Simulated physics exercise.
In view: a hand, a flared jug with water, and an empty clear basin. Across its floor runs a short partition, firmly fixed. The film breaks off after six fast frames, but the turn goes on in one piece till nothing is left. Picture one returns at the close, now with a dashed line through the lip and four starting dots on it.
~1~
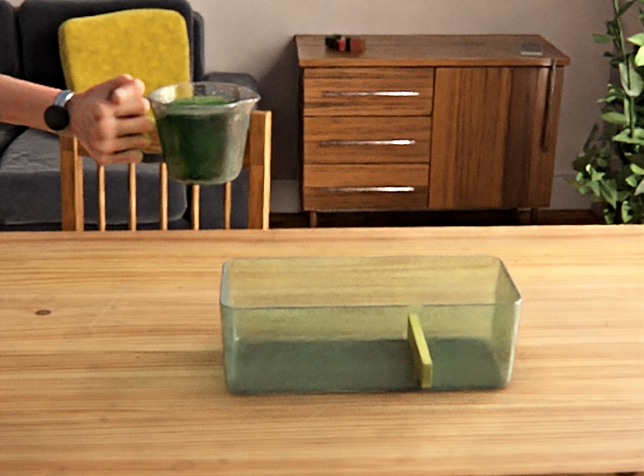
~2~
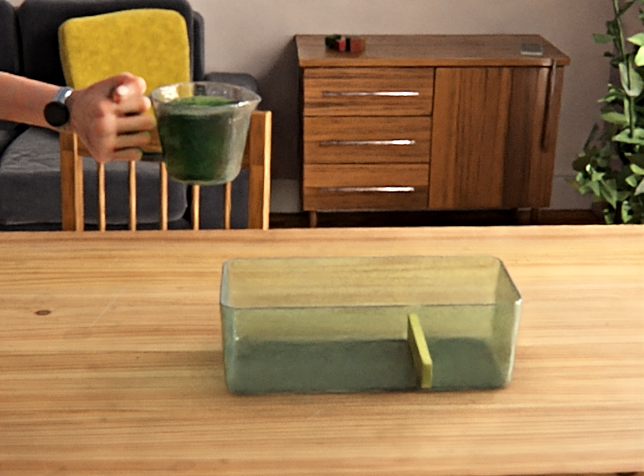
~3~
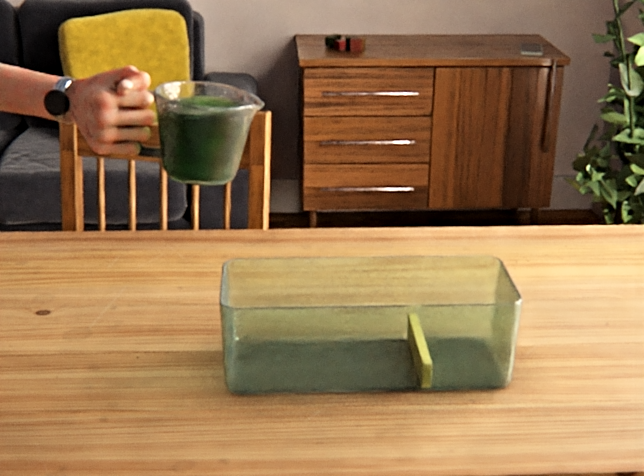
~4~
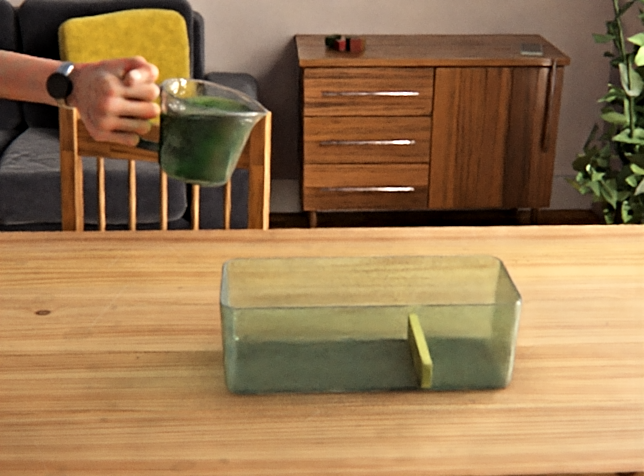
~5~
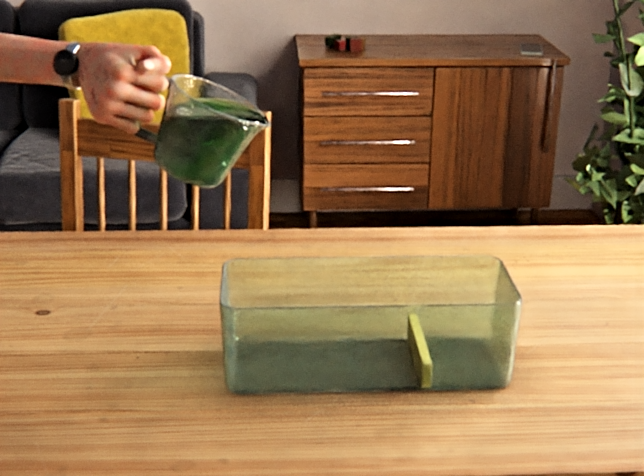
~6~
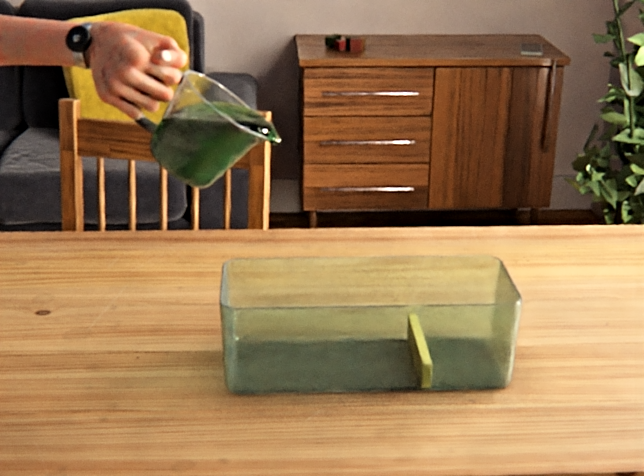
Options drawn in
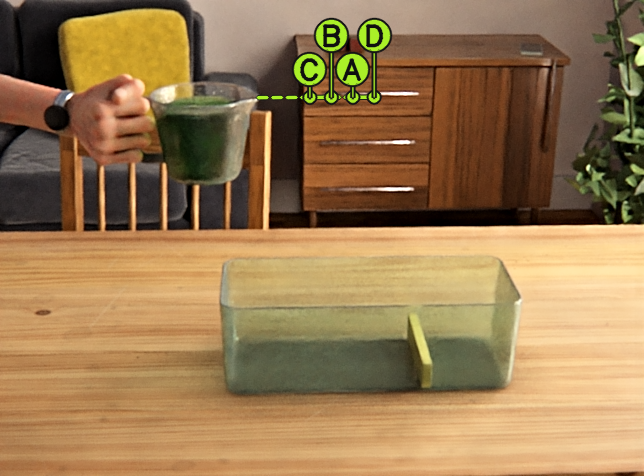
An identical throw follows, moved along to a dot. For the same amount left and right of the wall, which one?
I would pick spot D.
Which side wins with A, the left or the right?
More ends on the left.
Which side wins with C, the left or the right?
More ends on the left.
On the marked copy, A at (352, 97); B at (331, 97); C at (309, 97); D at (374, 97).
With A, about 77 % ends left of the wall and 19 % right of it; 4 % is lost outside.
With B, about 87 % ends left of the wall and 8 % right of it; 5 % is lost outside.
With C, about 82 % ends left of the wall and 15 % right of it; 4 % is lost outside.
With D, about 52 % ends left of the wall and 45 % right of it; 3 % is lost outside.
